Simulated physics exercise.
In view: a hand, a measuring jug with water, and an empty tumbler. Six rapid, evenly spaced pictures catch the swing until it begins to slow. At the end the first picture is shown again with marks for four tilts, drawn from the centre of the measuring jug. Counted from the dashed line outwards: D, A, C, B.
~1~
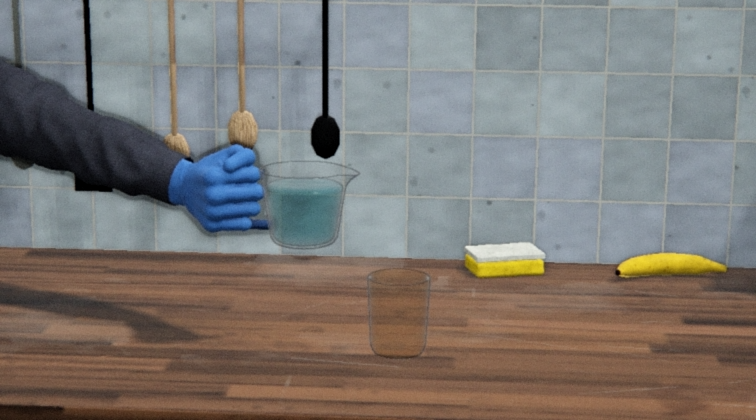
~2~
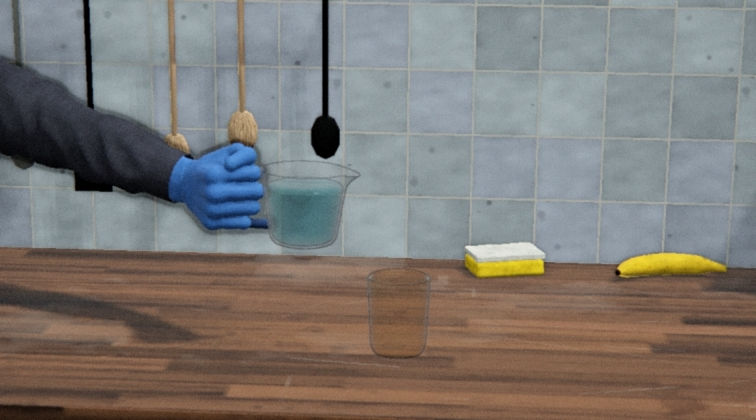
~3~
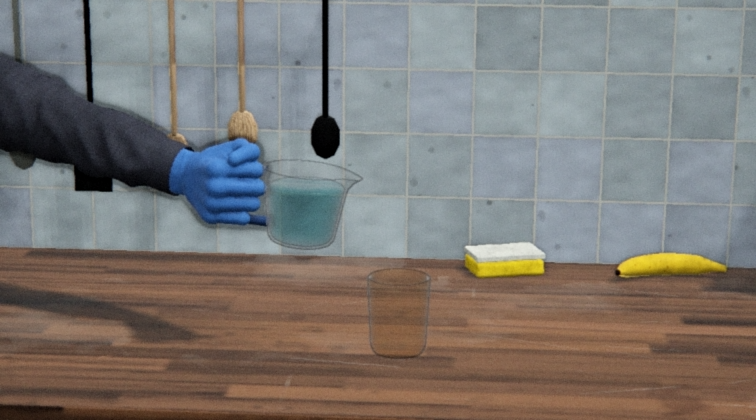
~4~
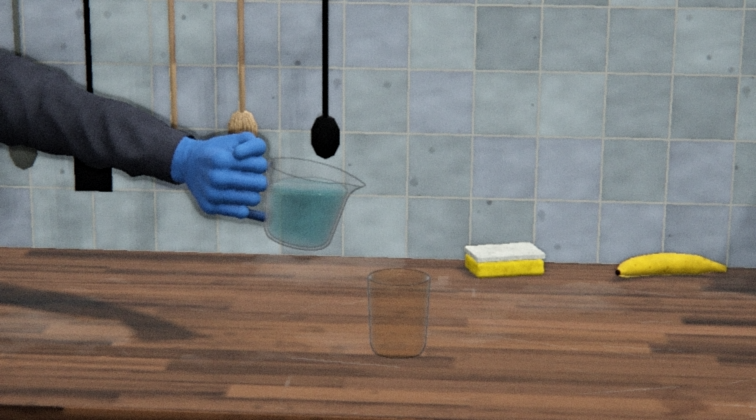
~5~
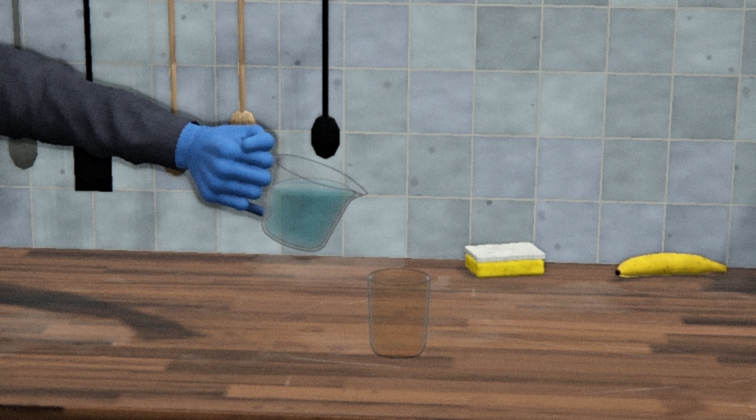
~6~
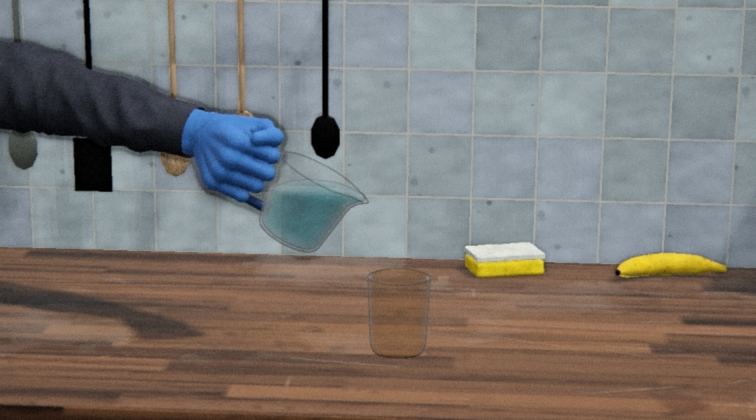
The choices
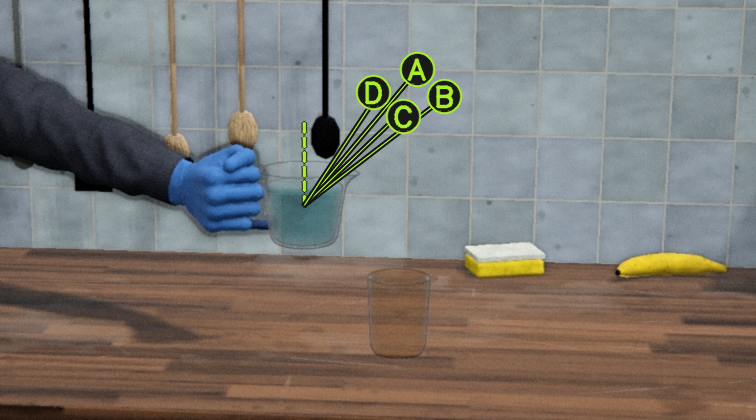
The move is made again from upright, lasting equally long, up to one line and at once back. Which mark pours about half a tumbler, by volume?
B is best.
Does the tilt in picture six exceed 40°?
No, it does not.
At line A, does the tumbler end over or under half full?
Under half.
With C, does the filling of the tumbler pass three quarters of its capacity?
No, it does not.
On the marked copy, A at (407, 82); B at (431, 107); C at (387, 125); D at (368, 109).
With A, the tumbler ends with about 26 % of what it can hold.
With B, the tumbler ends with about 49 % of what it can hold.
With C, the tumbler ends with about 37 % of what it can hold.
With D, the tumbler ends with about 16 % of what it can hold.
